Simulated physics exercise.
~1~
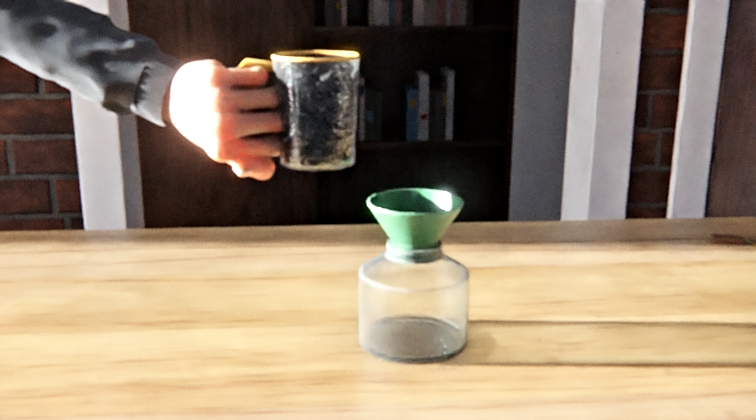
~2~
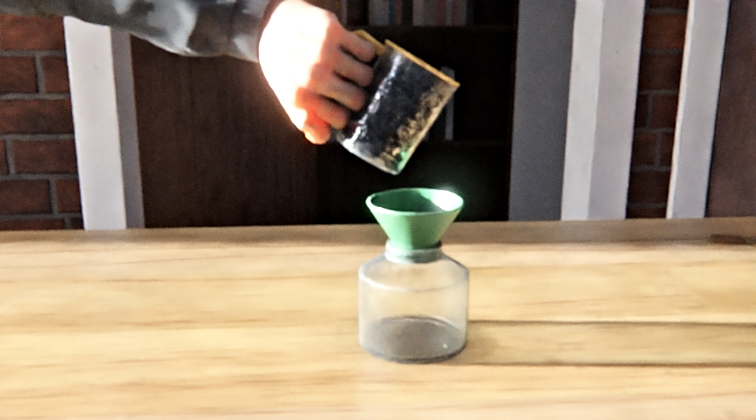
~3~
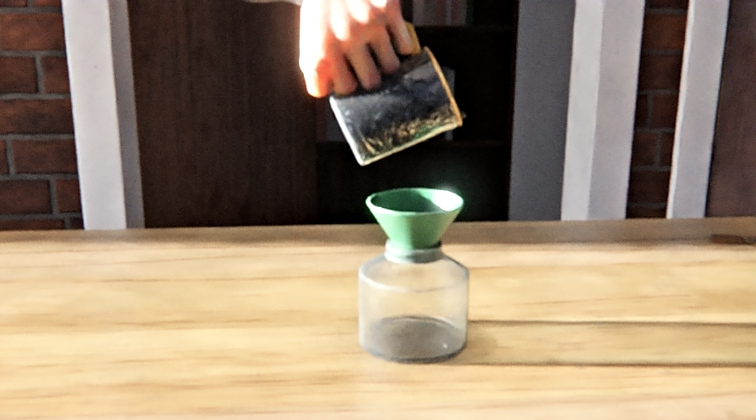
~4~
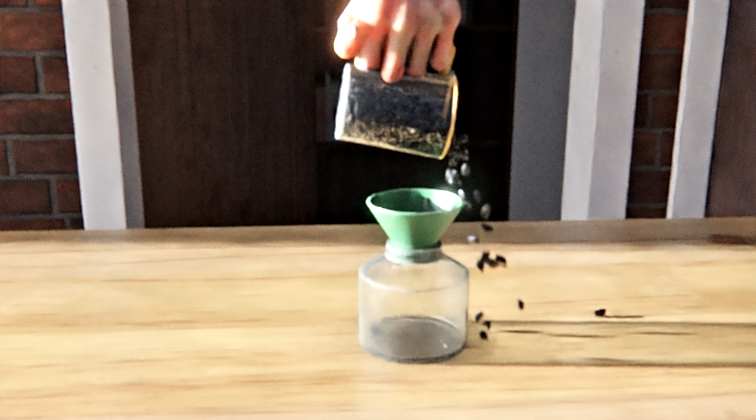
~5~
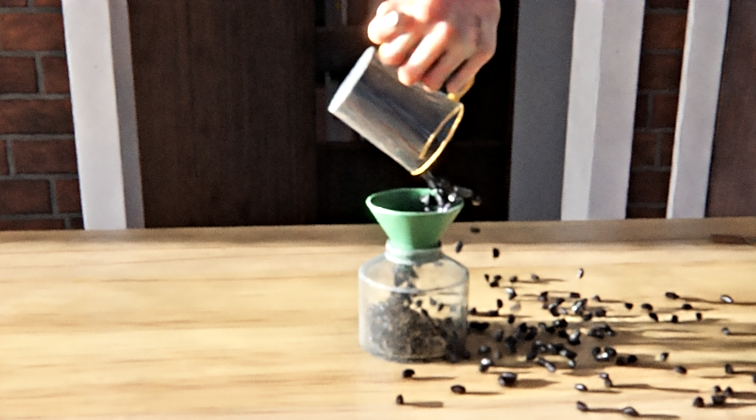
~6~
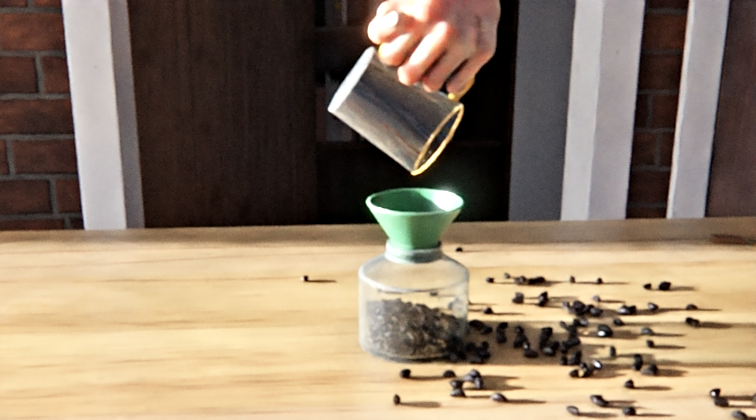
Black beans pour from a clear, gold-rimmed glass cup toward a green funnel set in the neck of a transparent jar on a light wooden table. The level, still view faces a dark doorway and shelves, with white posts and brick at the sides. A grey-sleeved hand first holds the full cup upright above and left of the funnel, then moves it right while tilting it. Beans spill past the funnel's right side, then stream into it as the cup tips further. Finally the cup hangs empty, the jar is partly filled, and many beans lie scattered, mostly to the right.
